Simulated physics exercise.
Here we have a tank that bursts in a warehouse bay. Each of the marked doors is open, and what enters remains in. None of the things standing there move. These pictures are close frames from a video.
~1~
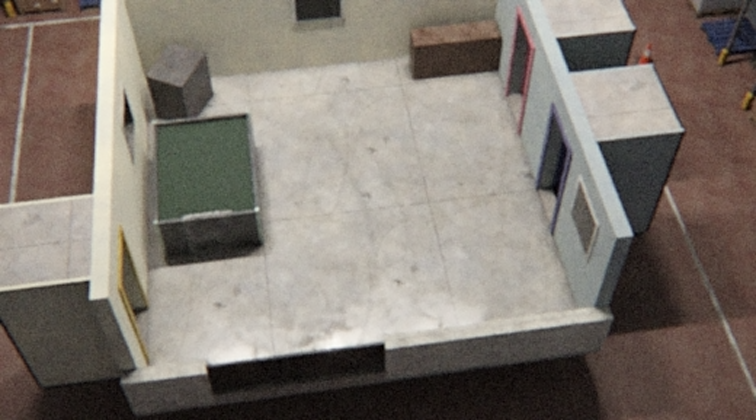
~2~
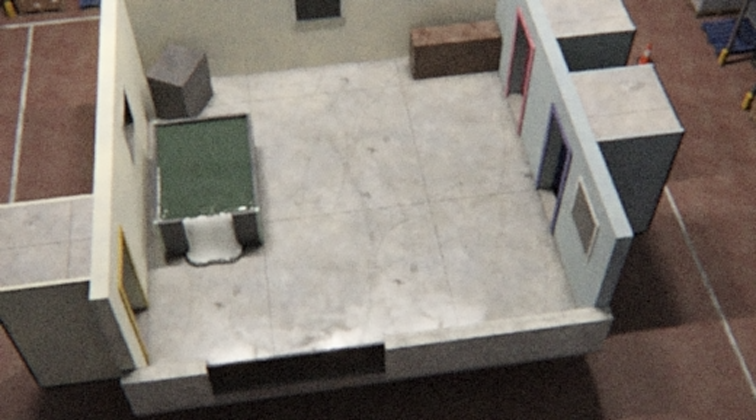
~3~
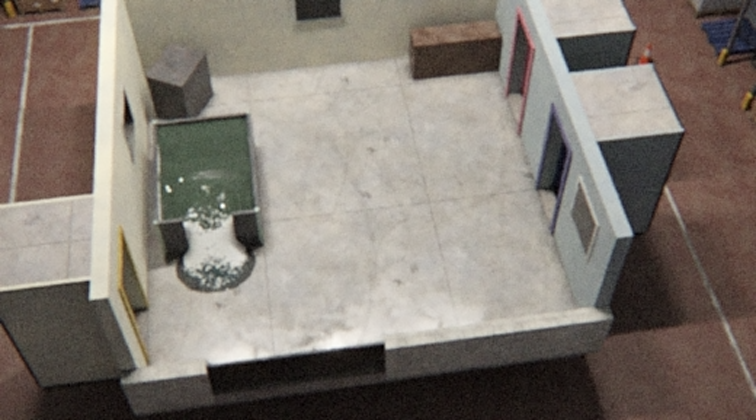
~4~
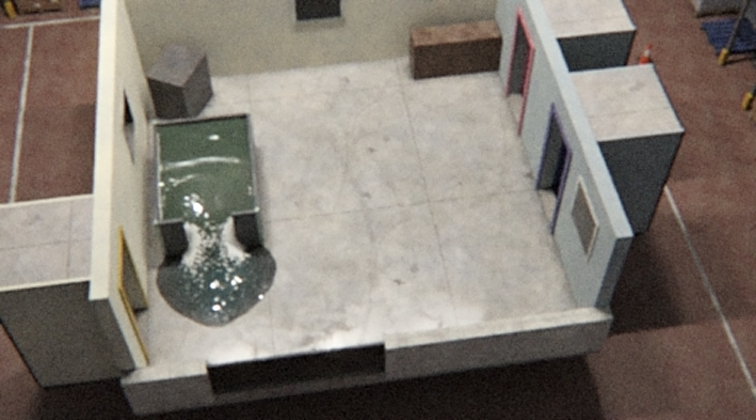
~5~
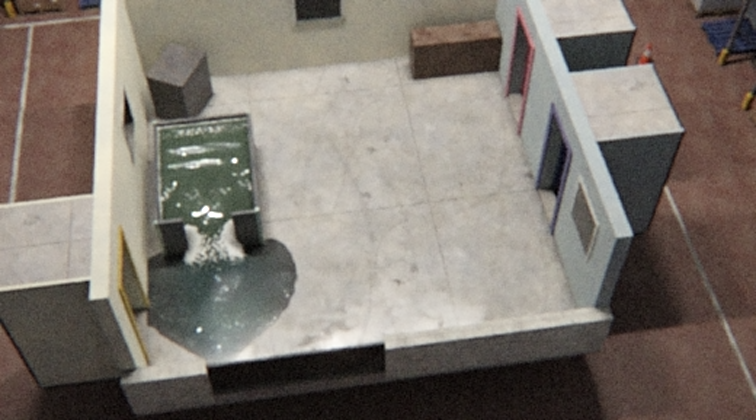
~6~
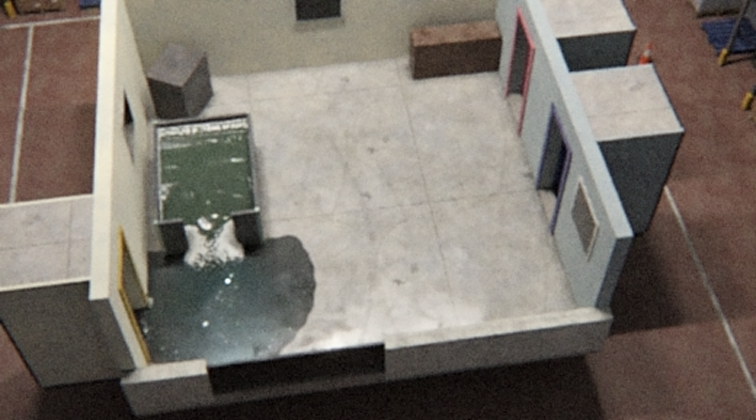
A large open-topped room held a tank of still green water on the left, then water burst from the tank's front and spread across the pale floor in a wide, dark puddle.
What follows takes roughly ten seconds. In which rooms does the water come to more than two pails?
In the end blue door: Overshoots. Pink door: Does not overshoot. Yellow door: Overshoots.
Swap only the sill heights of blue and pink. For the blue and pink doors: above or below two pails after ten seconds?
The blue door falls short of it, then the pink door falls short of it.
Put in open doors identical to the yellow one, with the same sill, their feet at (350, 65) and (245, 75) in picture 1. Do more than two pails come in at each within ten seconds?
Stays within it; stays within it.
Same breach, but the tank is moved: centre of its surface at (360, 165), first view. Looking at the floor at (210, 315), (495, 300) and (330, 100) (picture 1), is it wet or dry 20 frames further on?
Soaked, soaked, spared.
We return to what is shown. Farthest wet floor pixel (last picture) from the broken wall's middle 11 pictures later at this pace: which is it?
Farthest reach: About (511, 341).
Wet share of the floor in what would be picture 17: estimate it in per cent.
I'd say close to 25 per cent.
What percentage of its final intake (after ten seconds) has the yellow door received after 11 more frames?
Roughly 20 percent.
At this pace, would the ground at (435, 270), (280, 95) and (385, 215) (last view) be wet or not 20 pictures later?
First spot inundated, second not wet, third not wet.
A moment on, water covers 20 % of the floor; the blue door not reached, the pink door not reached, the yellow door over two buckets in.
Next, water covers 25 % of the floor; the blue door not reached, the pink door not reached, the yellow door far over two buckets in.
Then, water covers 40 % of the floor; the blue door not reached, the pink door not reached, the yellow door far over two buckets in.
Later, water covers 60 % of the floor; the blue door under two buckets in, the pink door wet at the sill, nothing in, the yellow door far over two buckets in.
In the end, water covers 80 % of the floor; the blue door over two buckets in, the pink door wet at the sill, nothing in, the yellow door far over two buckets in.
